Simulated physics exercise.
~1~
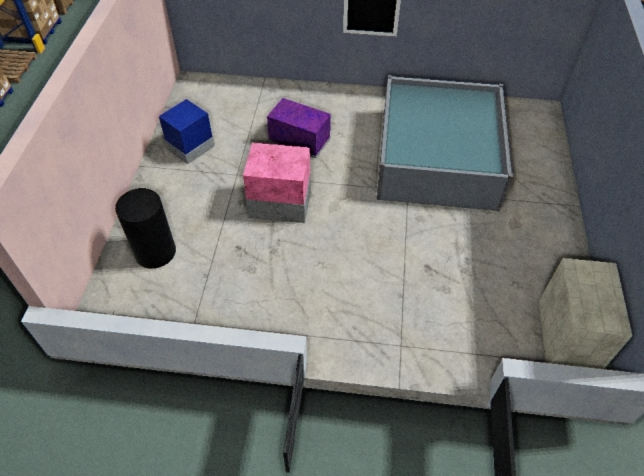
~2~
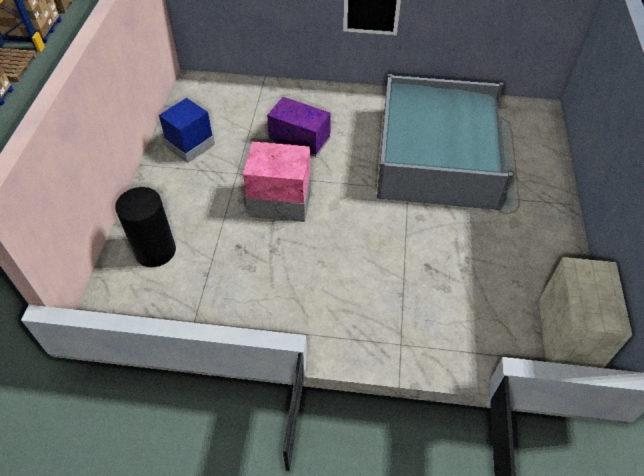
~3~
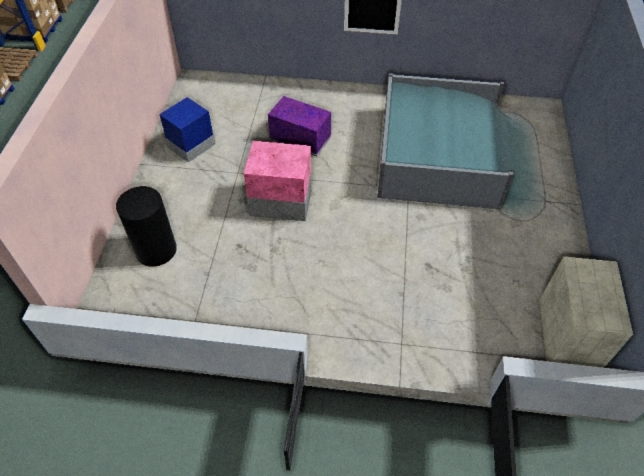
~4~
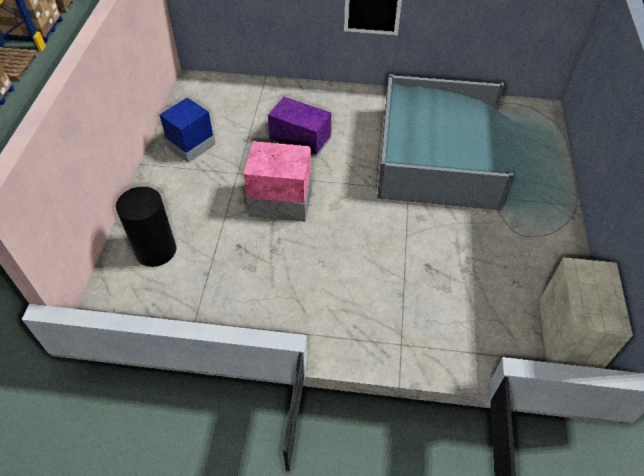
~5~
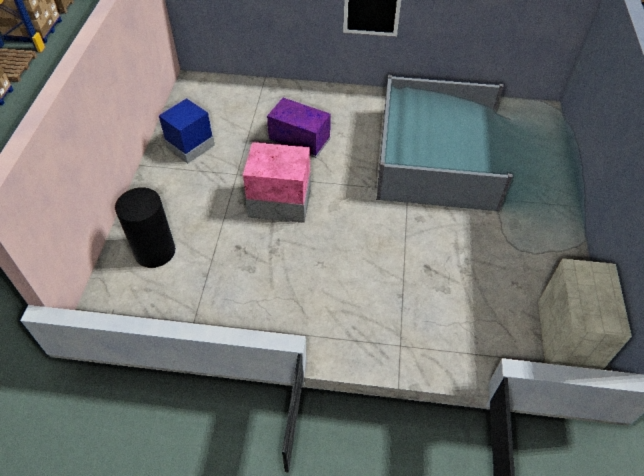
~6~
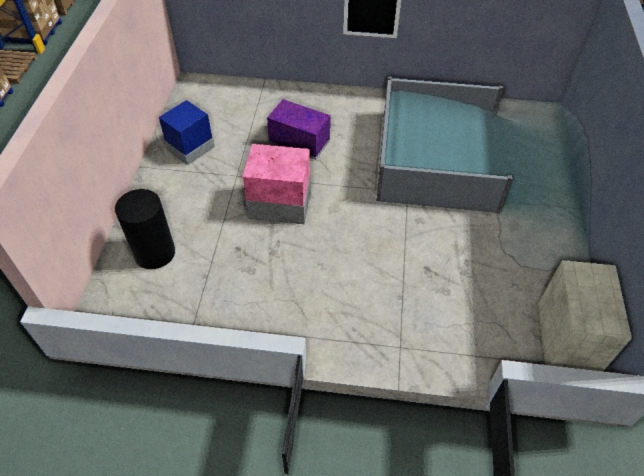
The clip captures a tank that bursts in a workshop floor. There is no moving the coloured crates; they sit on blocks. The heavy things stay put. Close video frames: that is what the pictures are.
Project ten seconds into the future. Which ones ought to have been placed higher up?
At the end, the blue crate is saved; the pink crate is saved; the purple crate is not saved.
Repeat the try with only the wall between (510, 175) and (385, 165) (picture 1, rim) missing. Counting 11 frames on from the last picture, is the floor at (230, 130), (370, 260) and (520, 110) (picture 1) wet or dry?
In the order given, the spots are not soaked, swamped and not soaked.
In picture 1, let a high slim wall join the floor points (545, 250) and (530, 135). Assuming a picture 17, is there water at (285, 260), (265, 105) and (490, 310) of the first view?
In turn: No water, dry, wet.
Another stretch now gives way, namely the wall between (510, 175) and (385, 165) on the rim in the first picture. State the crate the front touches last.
The purple one.
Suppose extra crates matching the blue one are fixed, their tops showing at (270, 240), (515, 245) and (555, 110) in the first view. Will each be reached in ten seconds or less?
Result, in sequence: Is missed, is inundated, is inundated.
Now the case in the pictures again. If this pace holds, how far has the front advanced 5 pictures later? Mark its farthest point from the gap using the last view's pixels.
The wet edge reaches furthest near (598, 350).
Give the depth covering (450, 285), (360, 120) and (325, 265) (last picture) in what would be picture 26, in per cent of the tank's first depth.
First spot roughly 10 %, second 2 %, third 2 %.
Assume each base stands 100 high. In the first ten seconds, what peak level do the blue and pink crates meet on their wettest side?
I'd put it at some 80 % for one and some 20 % for the other, in that order.
A moment on, water covers 15 % of the floor; the blue crate not reached, the pink crate not reached, the purple crate not reached.
Next, water covers 25 % of the floor; the blue crate not reached, the pink crate not reached, the purple crate not reached.
Then, water covers 55 % of the floor; the blue crate not reached, the pink crate not reached, the purple crate water round its plinth.
Later, water covers 85 % of the floor; the blue crate water round its plinth, the pink crate water round its plinth, the purple crate water round its plinth.
In the end, water covers 100 % of the floor; the blue crate stayed above the water, the pink crate stayed above the water, the purple crate was topped.
